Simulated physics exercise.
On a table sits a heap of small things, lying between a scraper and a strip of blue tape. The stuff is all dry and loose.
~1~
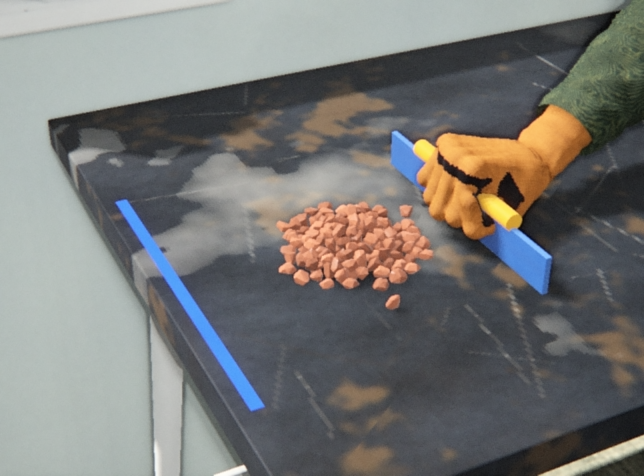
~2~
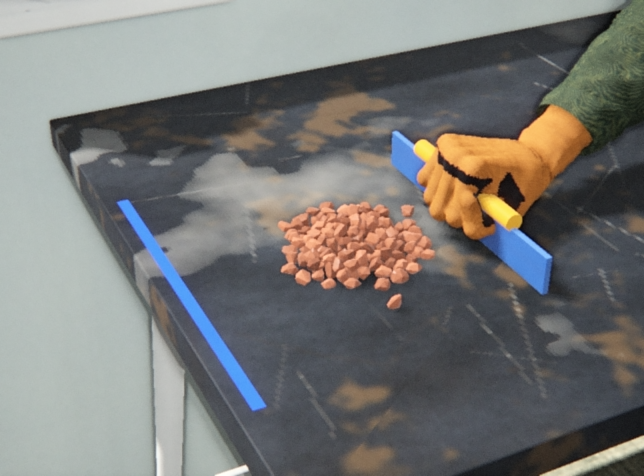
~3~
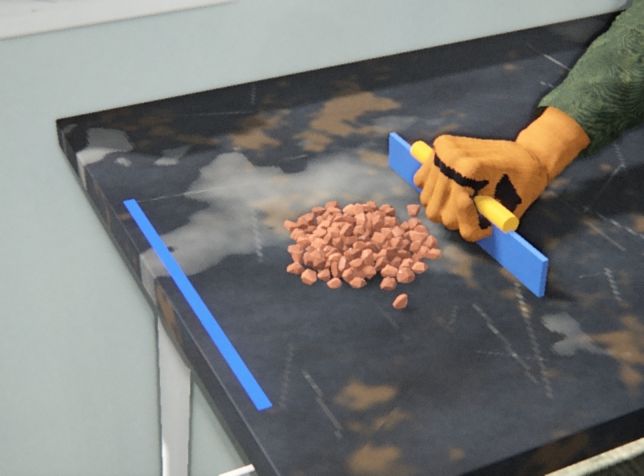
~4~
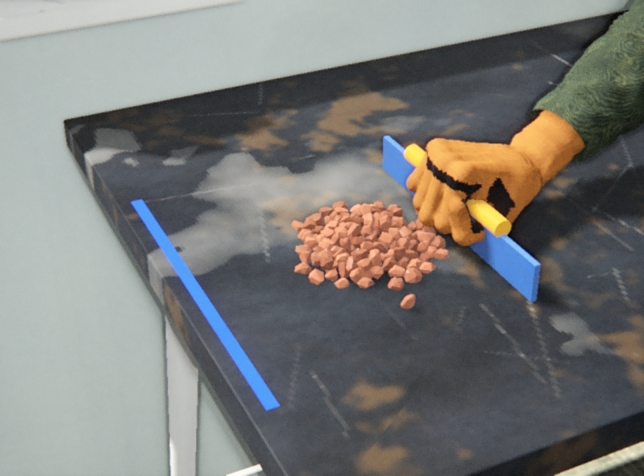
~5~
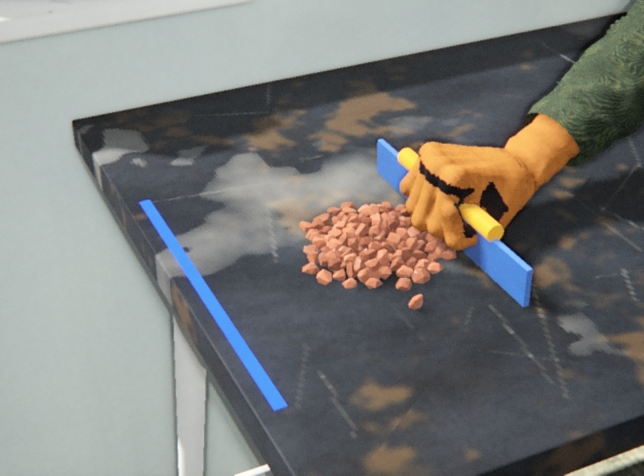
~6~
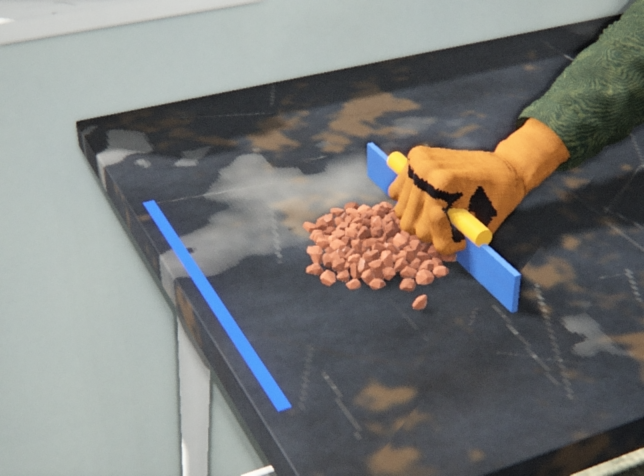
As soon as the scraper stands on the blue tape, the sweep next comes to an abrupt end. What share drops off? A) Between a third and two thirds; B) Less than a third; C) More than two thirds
Option C: More than two thirds.
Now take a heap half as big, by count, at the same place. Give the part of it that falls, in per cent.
Expected share: Around 80 %.
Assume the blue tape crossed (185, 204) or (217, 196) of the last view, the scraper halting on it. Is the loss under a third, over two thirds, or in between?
One to two thirds; below one third.
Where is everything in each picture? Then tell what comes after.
The first frame shows scraper near (534, 264), at rest; blue tape near (127, 210), right by the edge; edge at (161, 302); the heap near (357, 244), bits of crushed brick.
The second frame shows scraper near (534, 264).
The third frame shows scraper near (531, 266); the heap near (365, 243).
The fourth frame shows scraper near (523, 271).
The fifth frame shows scraper near (516, 276); the heap near (380, 243), only a few pushed along.
The sixth frame shows scraper near (504, 281); blue tape near (154, 211); edge at (188, 303); the heap near (375, 246), a little pushed along.
Shortly afterwards, scraper still moving, near (321, 232); heap all on the table, its front near (211, 286).
Next, scraper stopped at the blue tape; heap the bulk over the edge.
In the end, scraper stopped at the blue tape; heap the bulk over the edge.
